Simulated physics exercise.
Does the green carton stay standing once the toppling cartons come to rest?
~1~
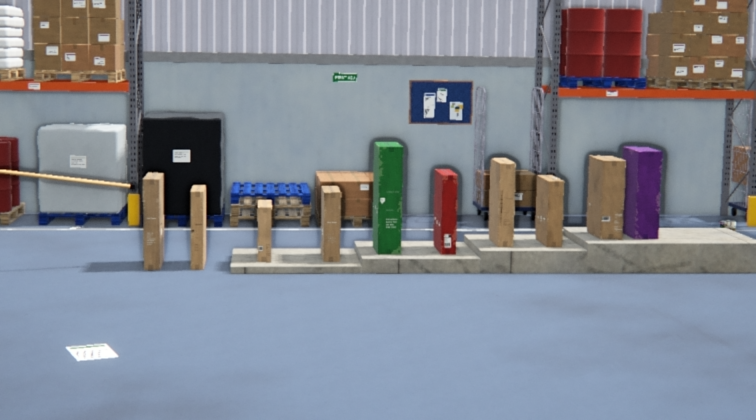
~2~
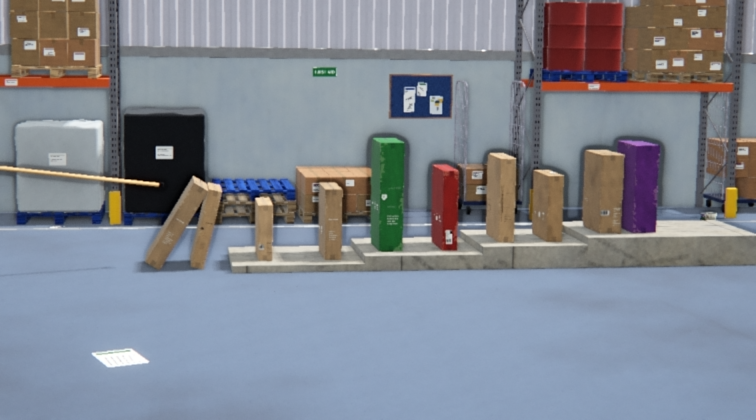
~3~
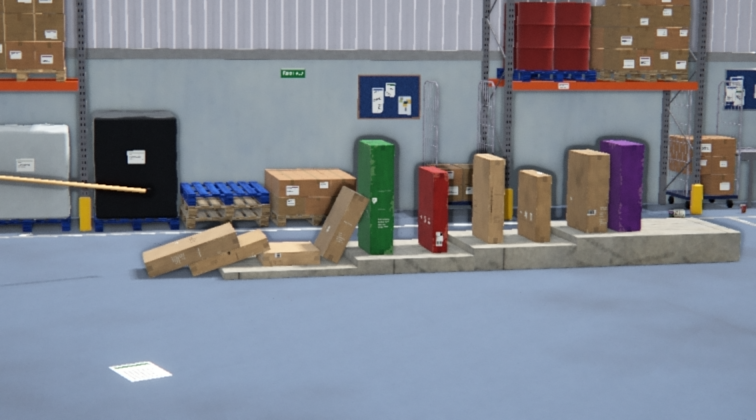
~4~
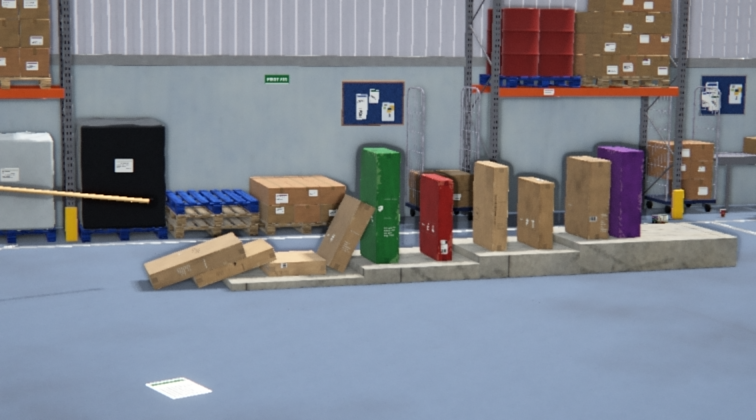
Yes, the green carton stays upright on its step, with a tipped brown carton leaning beside it.
We see a row of upright cartons on low steps in a warehouse as a pole sits at the left; the leftmost cartons tip right and topple in turn, the last leaning against the green carton, which stays standing with the red, purple and remaining brown ones.
